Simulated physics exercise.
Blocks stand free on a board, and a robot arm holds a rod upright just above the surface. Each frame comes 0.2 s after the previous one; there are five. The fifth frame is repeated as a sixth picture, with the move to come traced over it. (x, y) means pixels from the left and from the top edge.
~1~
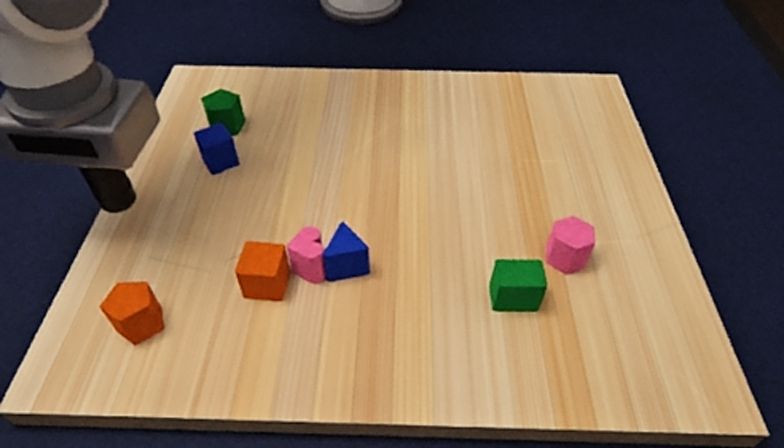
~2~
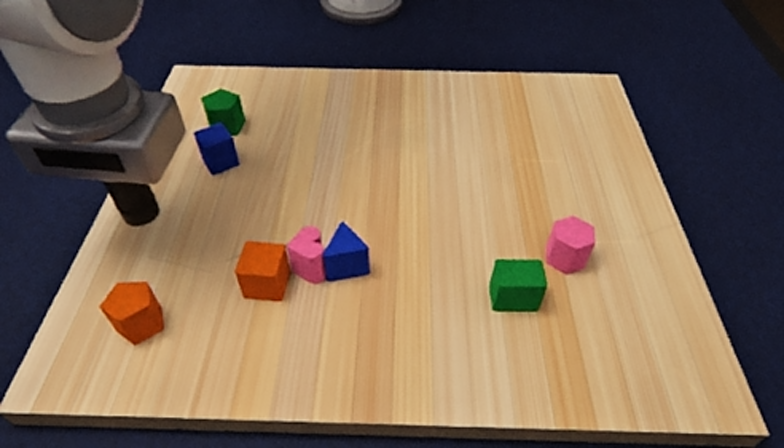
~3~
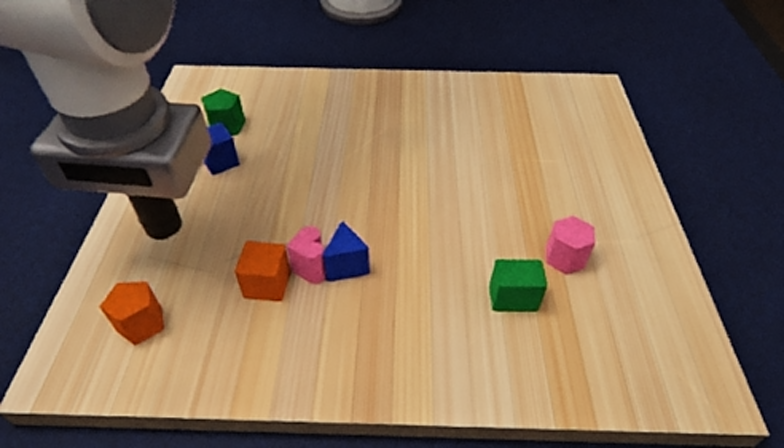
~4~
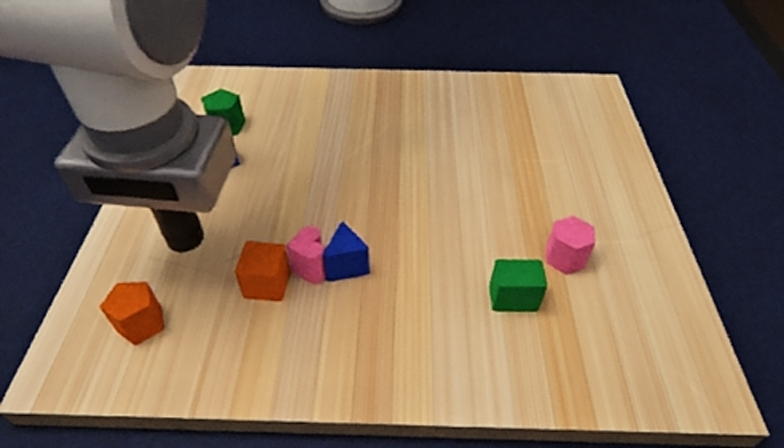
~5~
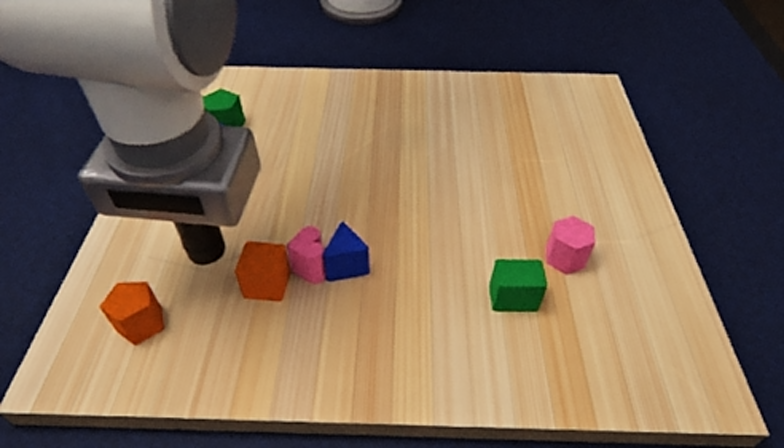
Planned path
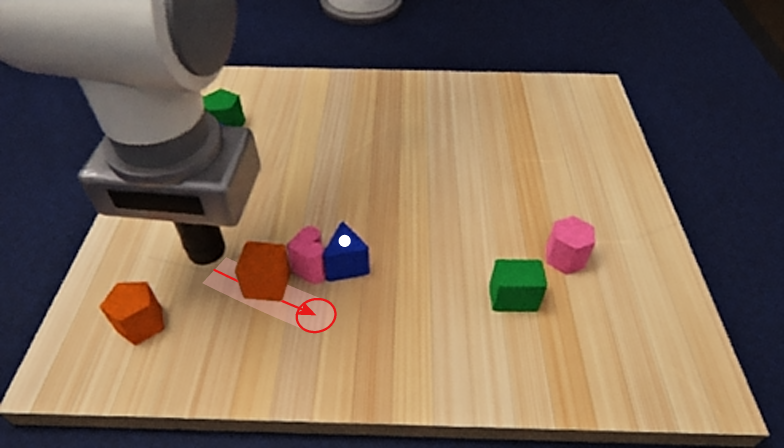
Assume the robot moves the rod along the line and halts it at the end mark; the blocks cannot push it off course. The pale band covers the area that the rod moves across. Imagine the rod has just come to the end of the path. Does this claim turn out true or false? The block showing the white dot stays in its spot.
It is false.
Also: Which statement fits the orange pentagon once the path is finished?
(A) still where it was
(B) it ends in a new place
It's A.
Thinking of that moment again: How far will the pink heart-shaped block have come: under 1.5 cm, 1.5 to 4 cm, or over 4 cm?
Distance: Between 1.5 and 4 cm.
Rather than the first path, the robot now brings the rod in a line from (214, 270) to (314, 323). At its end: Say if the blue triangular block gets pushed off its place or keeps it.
It will be nudged away from its spot.
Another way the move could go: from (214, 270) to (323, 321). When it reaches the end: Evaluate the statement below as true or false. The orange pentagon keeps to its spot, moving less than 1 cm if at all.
This is true.
Path on the board, in a line from (214, 270) to (316, 315); the dot is on the blue triangular block.
What follows on the original path. One third of the way, rod (241, 267); orange square (280, 260), turned 20° anticlockwise; pink heart-shaped block (315, 239), turned 20° clockwise.
Two thirds of the way, rod (276, 282); orange square (315, 260), turned 50° anticlockwise; pink heart-shaped block (334, 233), turned 10° clockwise; blue triangular block (364, 238).
At the end, rod (313, 298); orange pentagon in place; orange square (332, 260), turned 70° anticlockwise; pink heart-shaped block (341, 230); blue triangular block (373, 234).
